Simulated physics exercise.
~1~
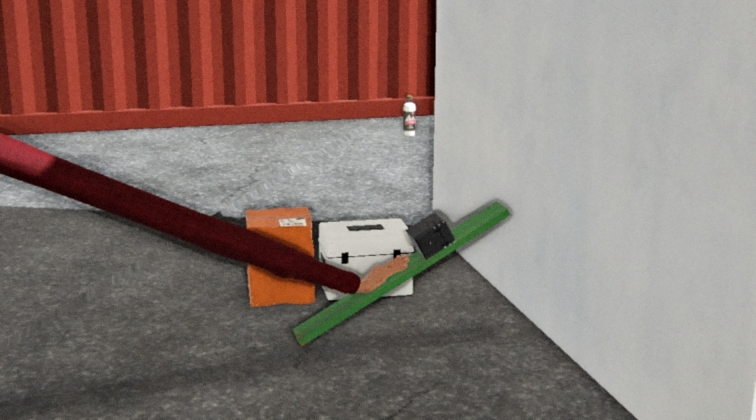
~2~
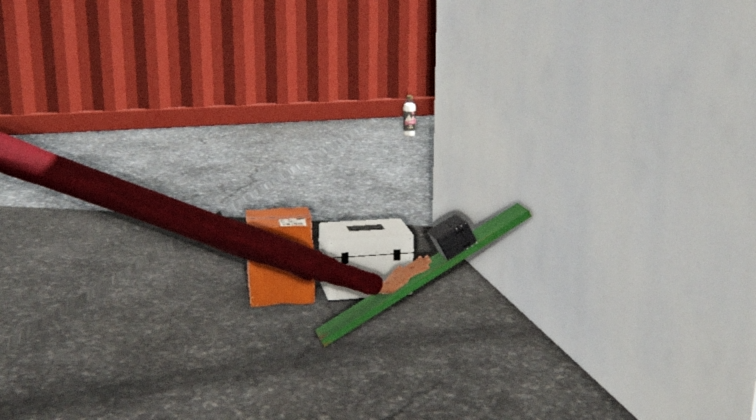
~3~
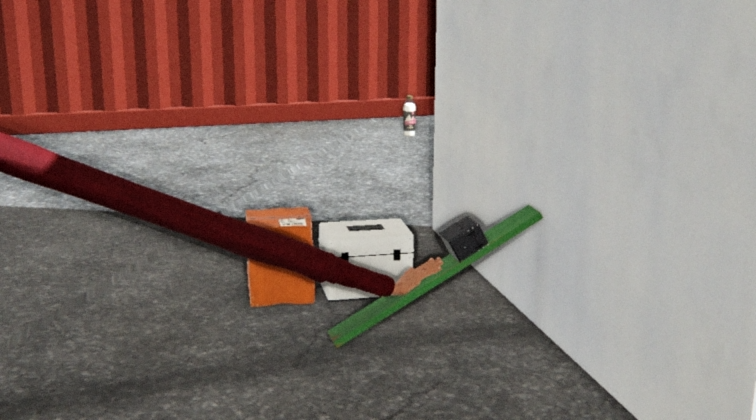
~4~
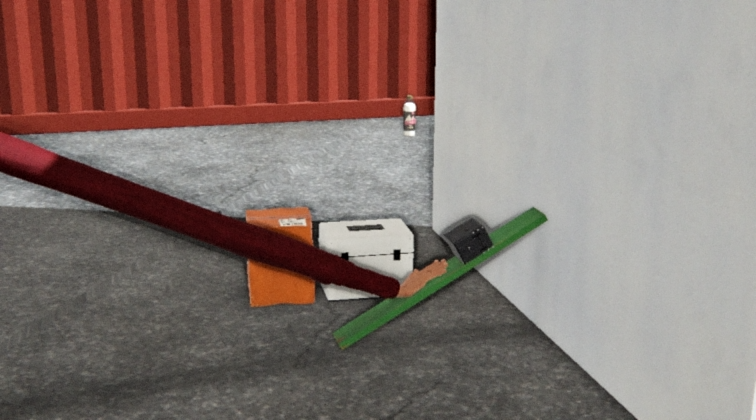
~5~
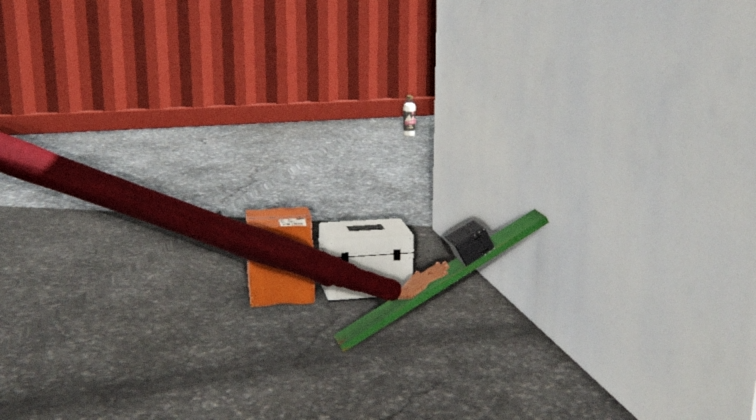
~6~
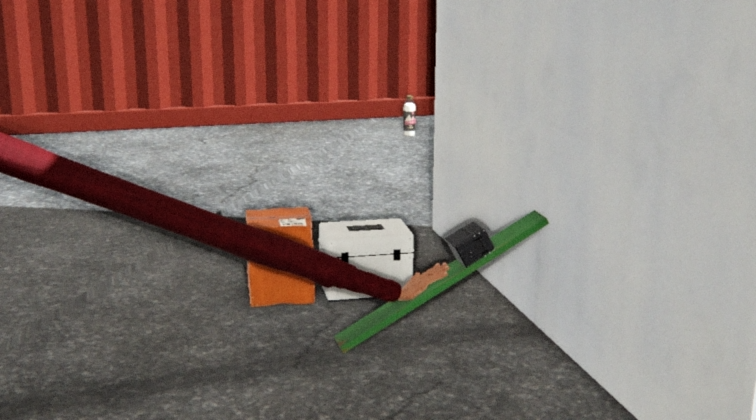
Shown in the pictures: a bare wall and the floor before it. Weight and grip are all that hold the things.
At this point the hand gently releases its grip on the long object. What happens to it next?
Well, it is no longer where it was afterwards.
Then, 0.30 s past the last view, green plank 15° lower than it was left near (430, 309).
Then, 0.50 s past the last view, green plank 30° lower than it was left near (422, 324).
Finally, moved from the start, green plank; the other 2 still in place. Final places as the last picture's camera would see them, green plank near (421, 336). The plank slips out.
